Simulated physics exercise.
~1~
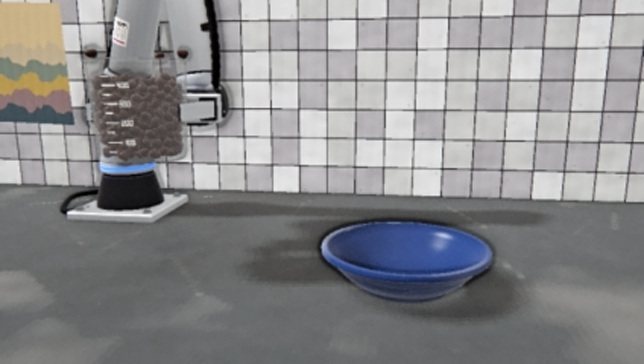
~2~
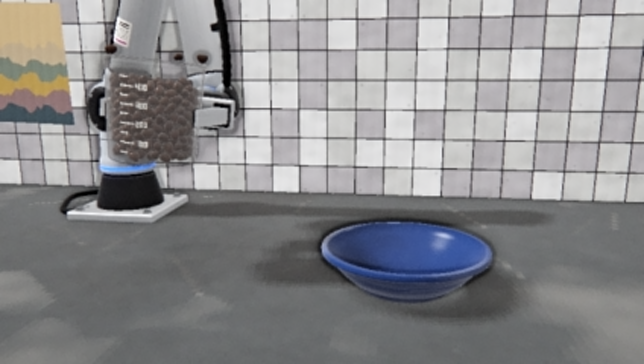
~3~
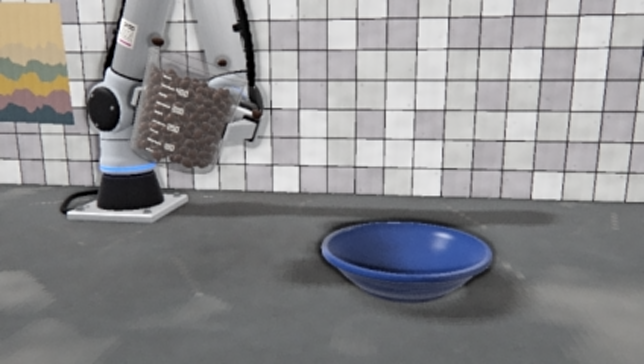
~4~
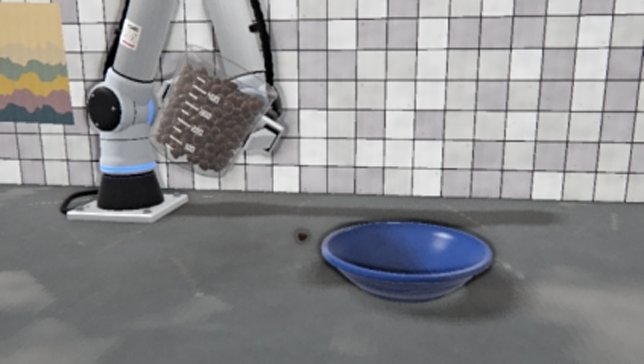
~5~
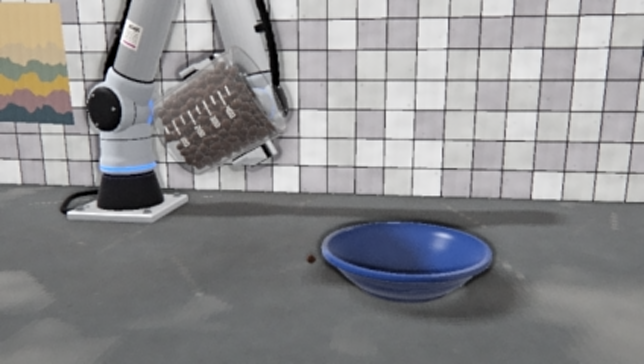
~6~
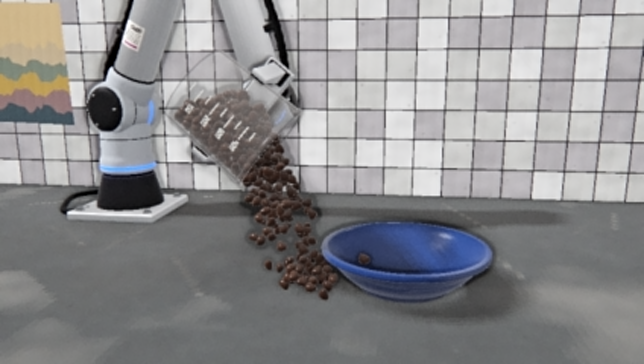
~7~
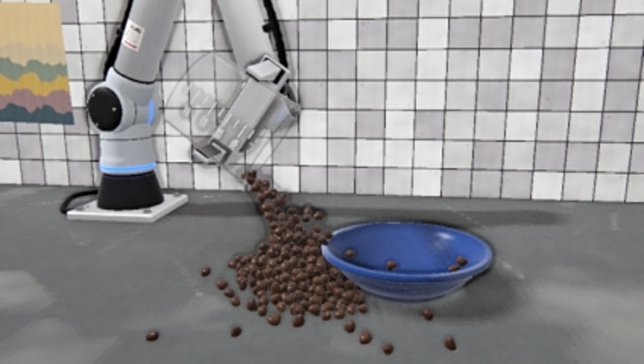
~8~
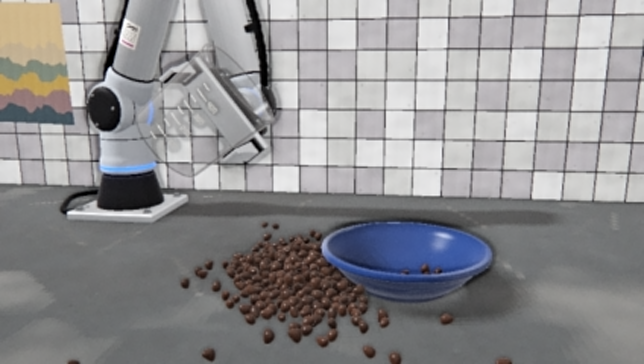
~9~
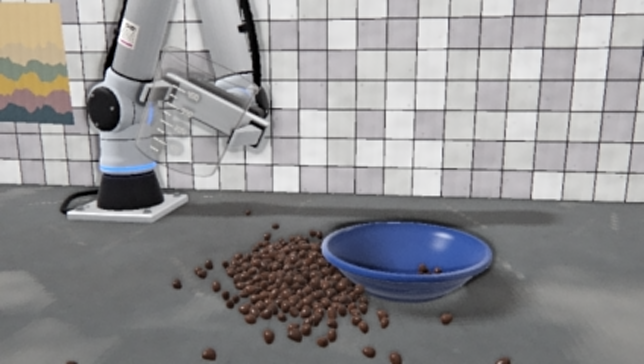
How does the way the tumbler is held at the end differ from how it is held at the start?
At the start the arm holds the tumbler upright, while at the end it holds it leaning over.
